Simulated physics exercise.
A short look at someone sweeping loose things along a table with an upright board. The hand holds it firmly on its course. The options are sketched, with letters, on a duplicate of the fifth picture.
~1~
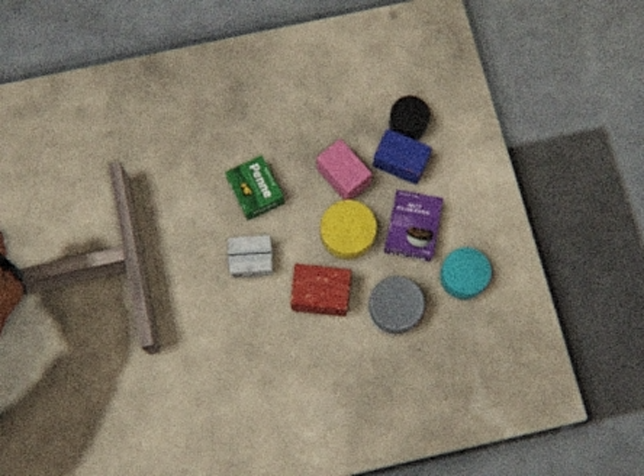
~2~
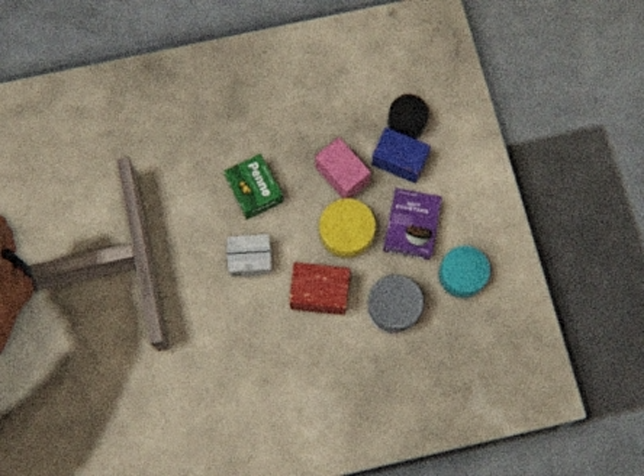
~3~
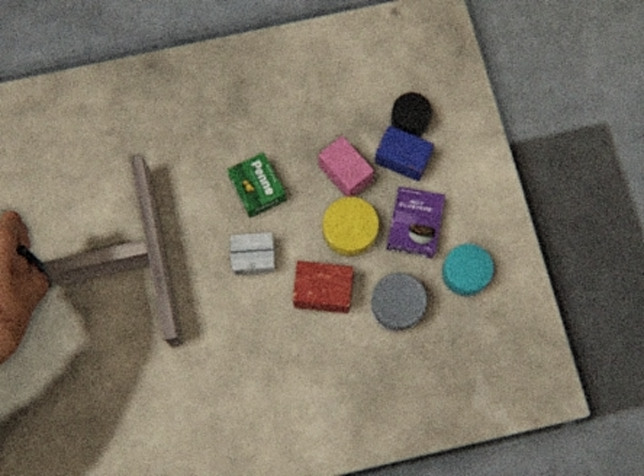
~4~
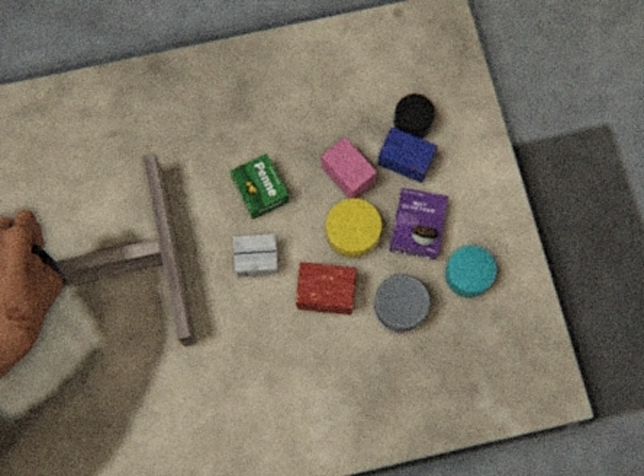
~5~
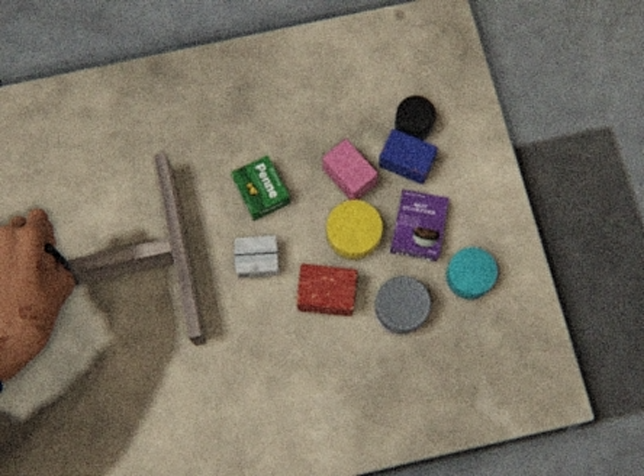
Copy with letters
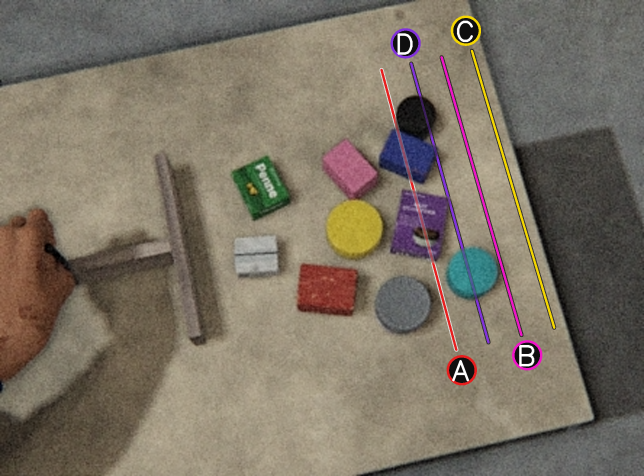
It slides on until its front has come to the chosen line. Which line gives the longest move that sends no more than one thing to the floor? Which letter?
No farther than A.
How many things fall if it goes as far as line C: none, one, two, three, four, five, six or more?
Six or more.
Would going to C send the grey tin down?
No.
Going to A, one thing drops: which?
The purple packet.
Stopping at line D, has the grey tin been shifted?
Yes.
On the marked copy, A at (417, 204); B at (480, 190); C at (511, 183); D at (448, 197).
Following A. Soon after the start, board (264, 224); green packet (283, 184); white box (298, 248).
Later, board (350, 205); purple packet (480, 217); blue block (447, 149).
In the end, board (415, 191); purple packet over the edge; blue block (502, 129); one fallen.
As for the rest, B drops four; C drops eight; D drops two.
